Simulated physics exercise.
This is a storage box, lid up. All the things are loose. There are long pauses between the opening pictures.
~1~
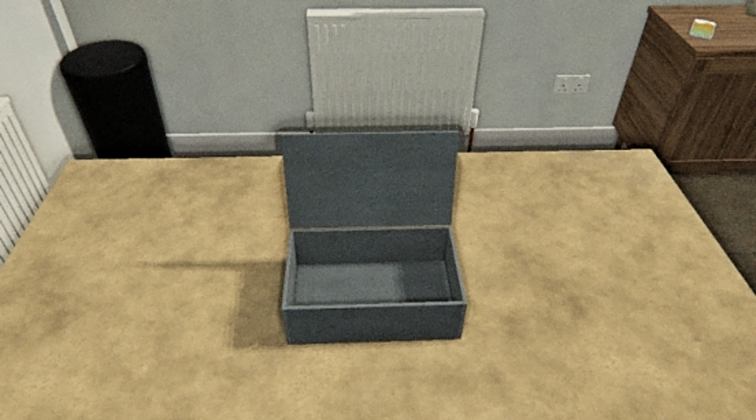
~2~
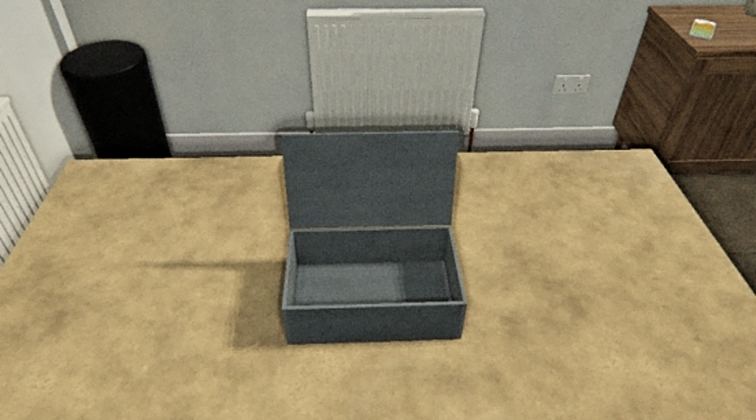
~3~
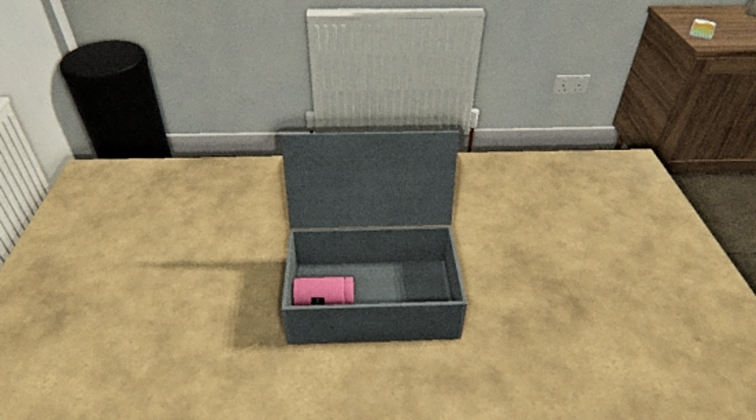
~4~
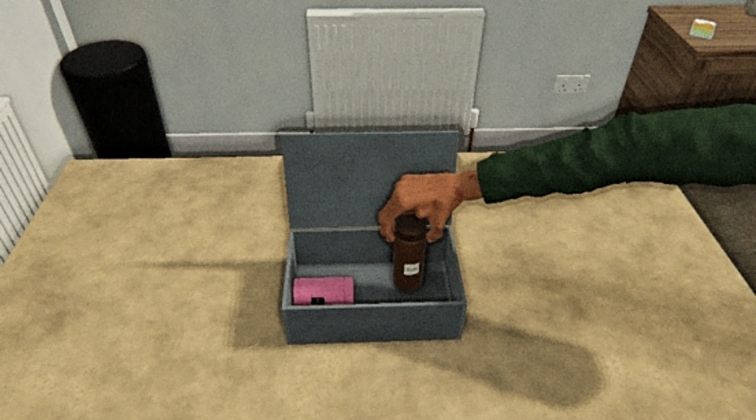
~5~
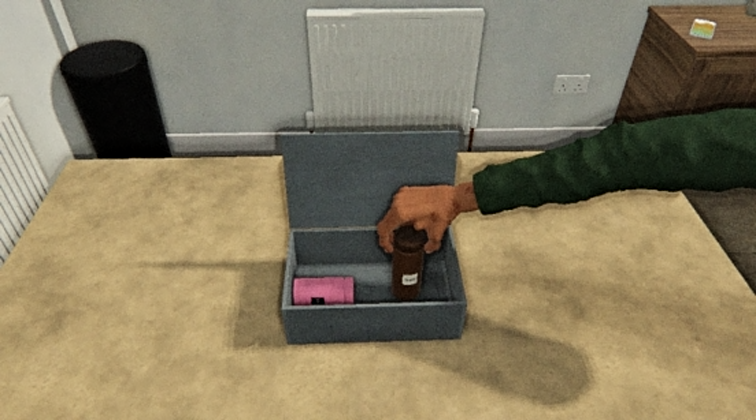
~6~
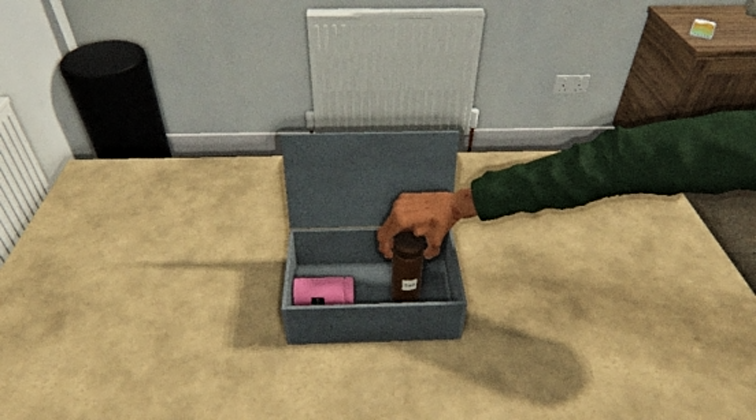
Storage box on a table, empty then with a pink shaker lying inside, a hand lowering an upright brown shaker beside it.
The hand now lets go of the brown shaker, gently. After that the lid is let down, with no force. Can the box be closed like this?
As it turns out, it is held up.
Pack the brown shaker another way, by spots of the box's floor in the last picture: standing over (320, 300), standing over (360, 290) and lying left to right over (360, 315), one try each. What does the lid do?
First try: It is held up; second try: It sits on the rim; third try: It sits on the rim.
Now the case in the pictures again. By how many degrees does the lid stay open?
Some 40° above the rim.
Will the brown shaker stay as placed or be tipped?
It keeps its pose.
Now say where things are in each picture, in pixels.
The last thing is not in view yet, in the first picture.
The last thing is not in view yet, in the second picture.
The last thing is not in view yet; pink shaker (324, 292), in the third picture.
Still above its spot; brown shaker (409, 253); pink shaker (324, 292), in the fourth picture.
Still above its spot; brown shaker (407, 264); pink shaker (324, 292), in the fifth picture.
Put in, still held; brown shaker (407, 269); pink shaker (324, 292), in the sixth picture.
Then, 1.30 s later than the last frame, lid 83° above the rim.
Then, 1.60 s later than the last frame, lid 58° above the rim.
When it is over, lid 38° above the rim; both as before. End places, in pixels of the last picture, brown shaker near (407, 270).
